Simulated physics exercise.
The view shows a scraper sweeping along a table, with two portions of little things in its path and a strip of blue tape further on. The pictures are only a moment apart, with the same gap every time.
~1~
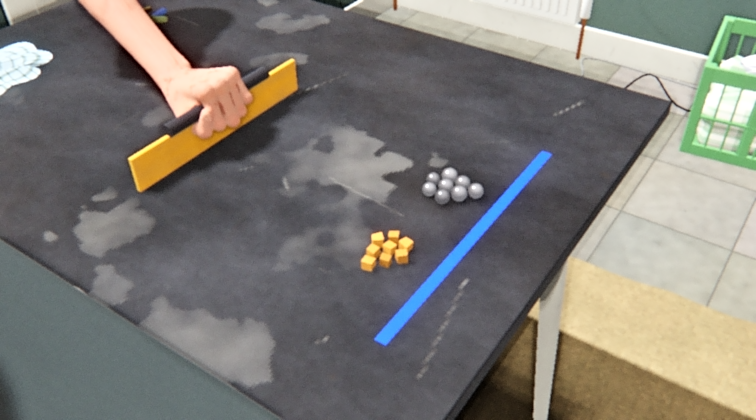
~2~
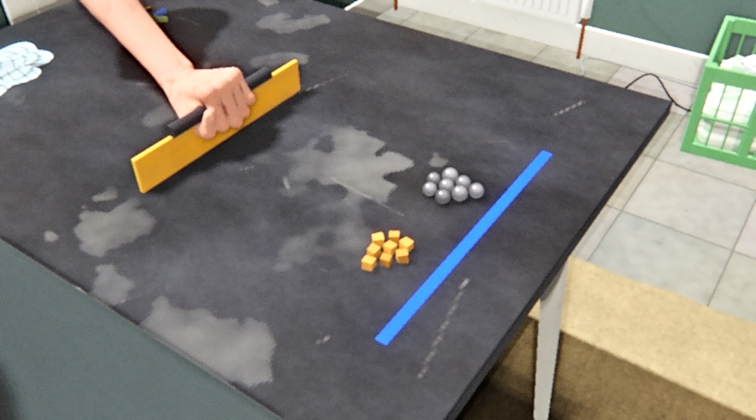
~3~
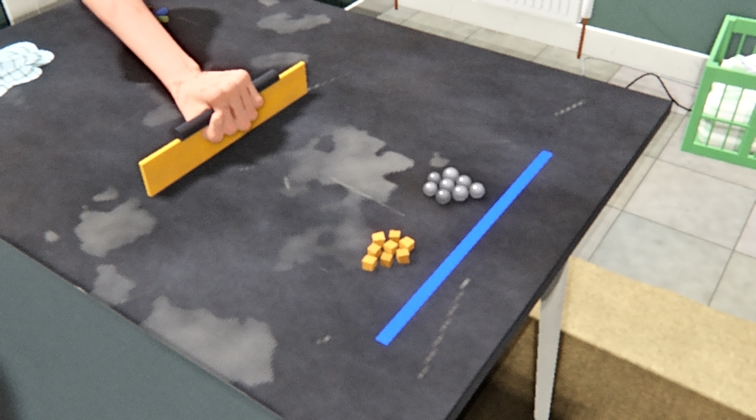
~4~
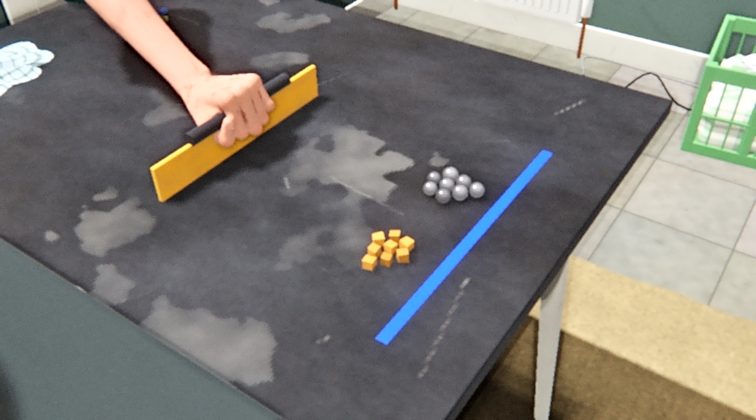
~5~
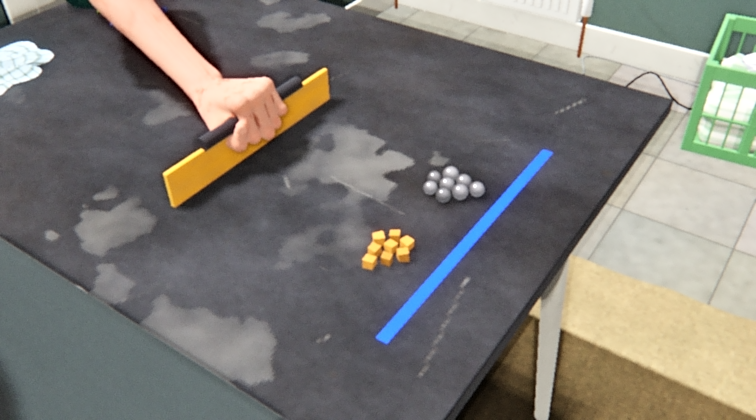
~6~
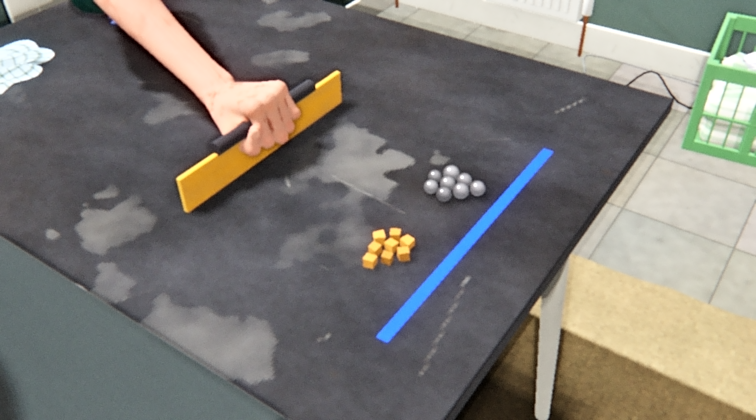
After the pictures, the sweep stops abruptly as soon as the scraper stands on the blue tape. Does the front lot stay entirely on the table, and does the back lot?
Result: The front lot does not spill; the back lot spills in part.
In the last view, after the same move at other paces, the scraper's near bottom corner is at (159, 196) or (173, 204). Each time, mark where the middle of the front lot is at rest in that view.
Try 1 about (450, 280); try 2 about (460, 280).
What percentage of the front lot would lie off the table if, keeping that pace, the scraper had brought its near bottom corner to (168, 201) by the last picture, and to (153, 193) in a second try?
It comes out at around 0 per cent for the first one and around 0 per cent for the other.
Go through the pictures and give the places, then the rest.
The first frame shows scraper near (147, 166), at rest; blue tape near (540, 161), about a palm's width from the edge; edge at (551, 272); front lot near (390, 249), a few croutons; back lot near (446, 186), a few steel balls.
The second frame shows scraper near (150, 167); back lot near (447, 186).
The third frame shows scraper near (158, 171); front lot near (391, 248).
The fourth frame shows scraper near (169, 176); back lot near (447, 185).
The fifth frame shows scraper near (181, 181); front lot near (391, 247).
The sixth frame shows scraper near (195, 186); blue tape near (542, 158); edge at (553, 269); front lot near (391, 246); back lot near (448, 183).
Then, 0.44 s on from there, scraper still moving, near (369, 160); front lot all on the table, its front near (404, 254); back lot all on the table, its front near (478, 188).
Then, 0.91 s on from there, scraper stopped at the blue tape; front lot all on the table, its front near (461, 296); back lot all on the table, its front near (544, 215).
Then, 1.19 s on from there, scraper stopped at the blue tape; front lot all on the table, its front near (472, 287); back lot near two thirds over the edge.
In the end, scraper stopped at the blue tape; front lot all on the table, its front near (472, 287); back lot the whole lot over the edge.
